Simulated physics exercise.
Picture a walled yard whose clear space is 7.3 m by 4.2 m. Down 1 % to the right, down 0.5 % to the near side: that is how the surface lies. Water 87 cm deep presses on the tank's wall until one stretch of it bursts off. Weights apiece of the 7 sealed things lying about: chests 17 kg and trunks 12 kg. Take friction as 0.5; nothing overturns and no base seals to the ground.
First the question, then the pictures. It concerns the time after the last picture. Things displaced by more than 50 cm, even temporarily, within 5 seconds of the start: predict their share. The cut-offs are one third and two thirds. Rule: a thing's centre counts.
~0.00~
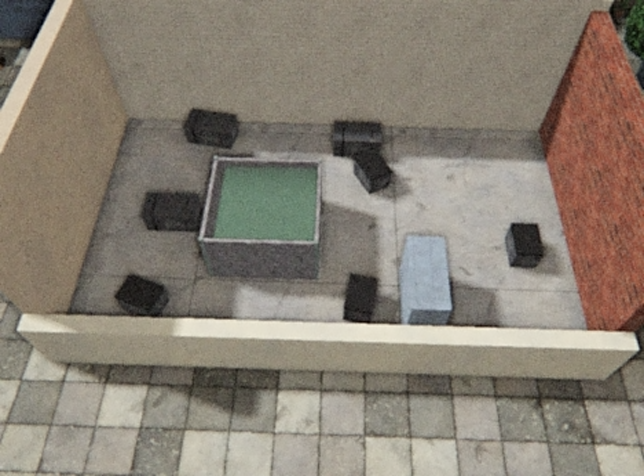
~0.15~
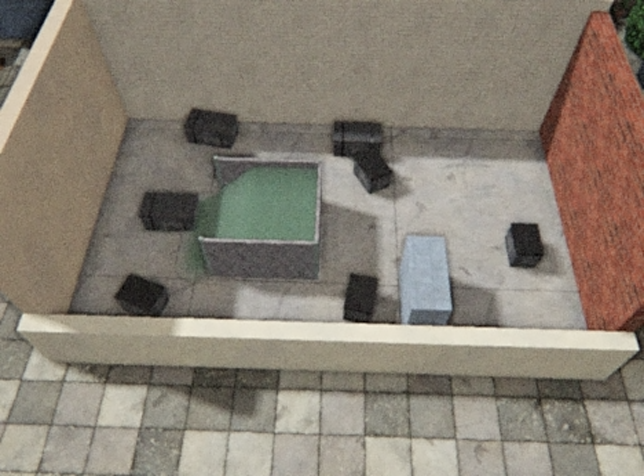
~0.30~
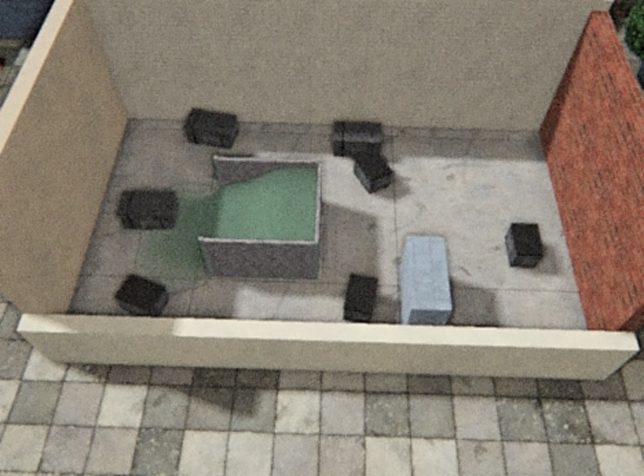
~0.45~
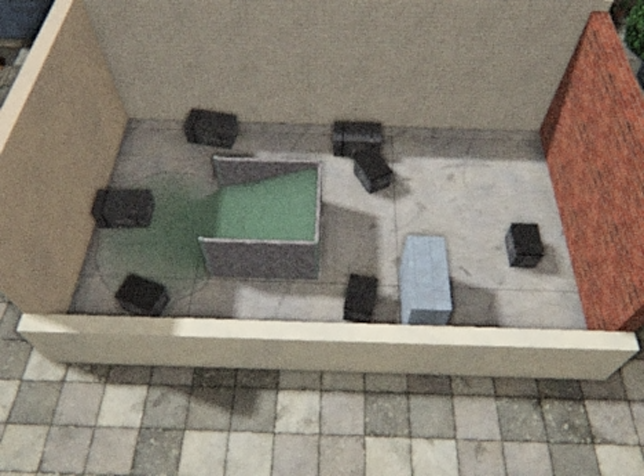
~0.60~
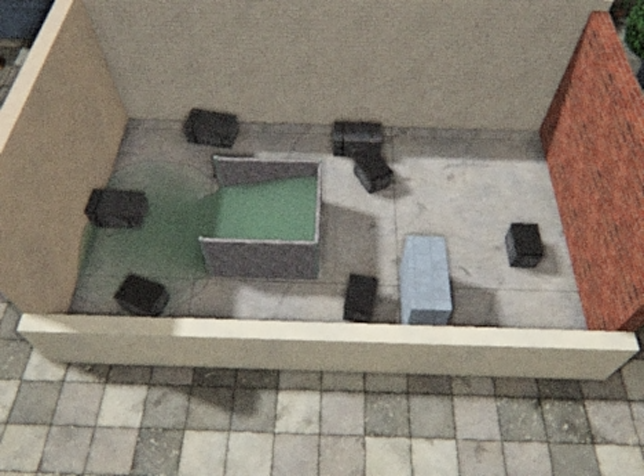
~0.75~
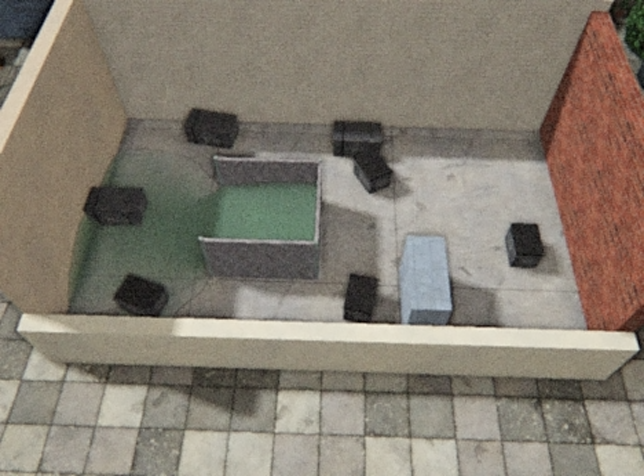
The tally will land in the highest bracket.
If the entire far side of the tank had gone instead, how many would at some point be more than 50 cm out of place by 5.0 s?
So the tally would be 6.
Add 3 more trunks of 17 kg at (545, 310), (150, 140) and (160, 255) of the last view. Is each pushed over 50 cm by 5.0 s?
In that order: Less, past it, over.
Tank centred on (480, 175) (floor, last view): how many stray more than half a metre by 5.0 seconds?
In that case the number is 5.
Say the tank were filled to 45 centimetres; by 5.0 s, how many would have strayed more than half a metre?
Then it comes to 3.
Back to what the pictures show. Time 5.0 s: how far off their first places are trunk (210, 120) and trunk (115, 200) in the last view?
The first is off by 300 cm, the second by 350 cm.
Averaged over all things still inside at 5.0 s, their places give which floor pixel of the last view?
They average out to somewhere around (419, 204).
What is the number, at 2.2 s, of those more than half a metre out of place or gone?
I count 2 of them.
After 1.1 s 1 of 7 are over 50 cm from their spots; 1 afloat.
After 2.2 s 2 of 7 are over 50 cm from their spots; 1 afloat.
After 3.5 s 3 of 7 are over 50 cm from their spots; 5 afloat.
After 5.0 s 6 of 7 are over 50 cm from their spots, and 6 have been at some point; 3 afloat.
